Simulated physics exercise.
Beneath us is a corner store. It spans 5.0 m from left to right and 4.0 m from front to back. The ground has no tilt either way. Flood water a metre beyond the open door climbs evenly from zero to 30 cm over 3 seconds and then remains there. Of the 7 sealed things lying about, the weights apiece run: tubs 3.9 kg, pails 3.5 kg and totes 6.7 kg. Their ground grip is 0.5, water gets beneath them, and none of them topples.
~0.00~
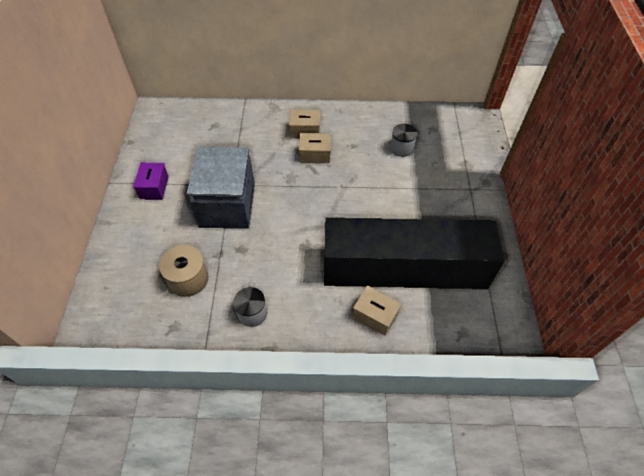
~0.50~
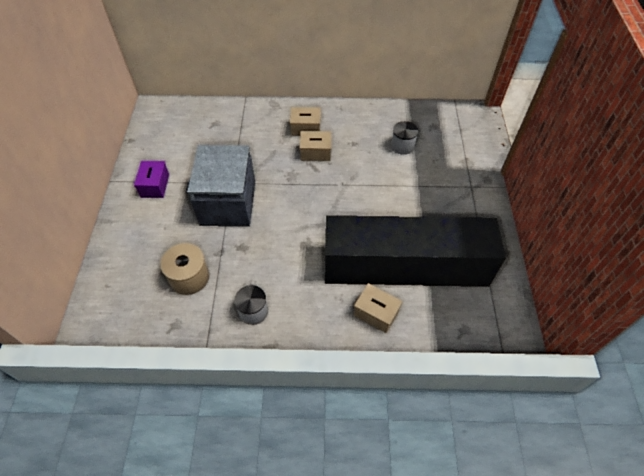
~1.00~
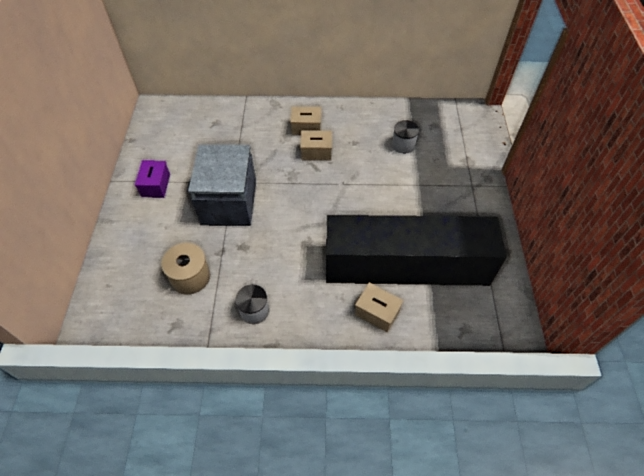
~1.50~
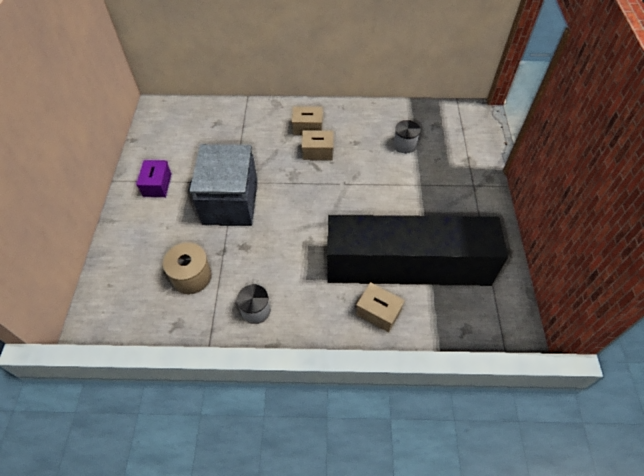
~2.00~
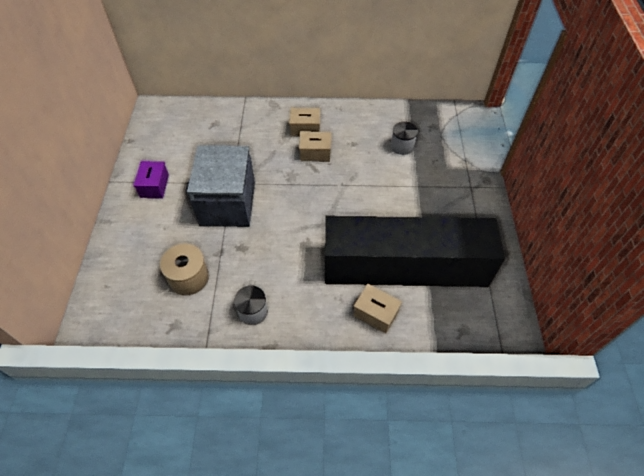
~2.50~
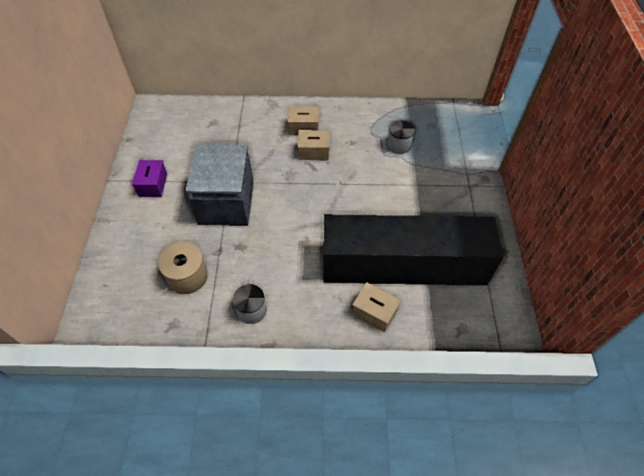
Water covers the ground outside, then spreads through the doorway across the room's back-right floor.
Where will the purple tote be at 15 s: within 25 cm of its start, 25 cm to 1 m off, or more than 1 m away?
Looks like it will get pushed a long way.
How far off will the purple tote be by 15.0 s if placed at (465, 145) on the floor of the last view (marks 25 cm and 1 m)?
It goes a long way.
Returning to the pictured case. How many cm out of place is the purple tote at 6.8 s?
Roughly 140 centimetres by that point.
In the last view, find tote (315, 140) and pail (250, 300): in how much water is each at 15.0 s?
About 17 and 25 cm.
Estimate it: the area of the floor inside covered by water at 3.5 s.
Roughly 5.5 m2.
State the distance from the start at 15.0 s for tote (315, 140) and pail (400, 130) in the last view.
Respectively 200 and 200 centimetres.
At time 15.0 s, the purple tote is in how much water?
I'd say around 18 cm.
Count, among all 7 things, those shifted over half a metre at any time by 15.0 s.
By my tally, 7.
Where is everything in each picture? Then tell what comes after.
The first picture shows the purple tote at (149, 175) rests on the ground; water covers 0.0 m2; 0 of 7 have shifted.
The second picture shows the purple tote at (150, 173), on the bottom; water covers 0.0 m2; 0 of 7 have shifted.
The third picture shows the purple tote at (150, 173) rests on the ground; 0.0 m2 under water; 0 of 7 have shifted.
The fourth picture shows the purple tote at (152, 172) rests on the ground; 0.0 m2 under water; 0 of 7 have shifted.
The fifth picture shows the purple tote at (149, 173) rests on the ground; 0.6 m2 under water; 0 of 7 have shifted.
The sixth picture shows the purple tote at (148, 172) rests on the ground; 1.5 m2 under water; 0 of 7 have shifted.
After 3.5 s the purple tote is near (148, 172), 0.0 m from its start, aground; 0 afloat.
After 6.8 s the purple tote is near (123, 268), 1.4 m from its start, afloat; 5 afloat.
After 11.0 s the purple tote is near (491, 331), 4.3 m from its start, afloat; 7 afloat.
After 15.0 s the purple tote is near (519, 273), 4.4 m from its start, afloat; 7 afloat.
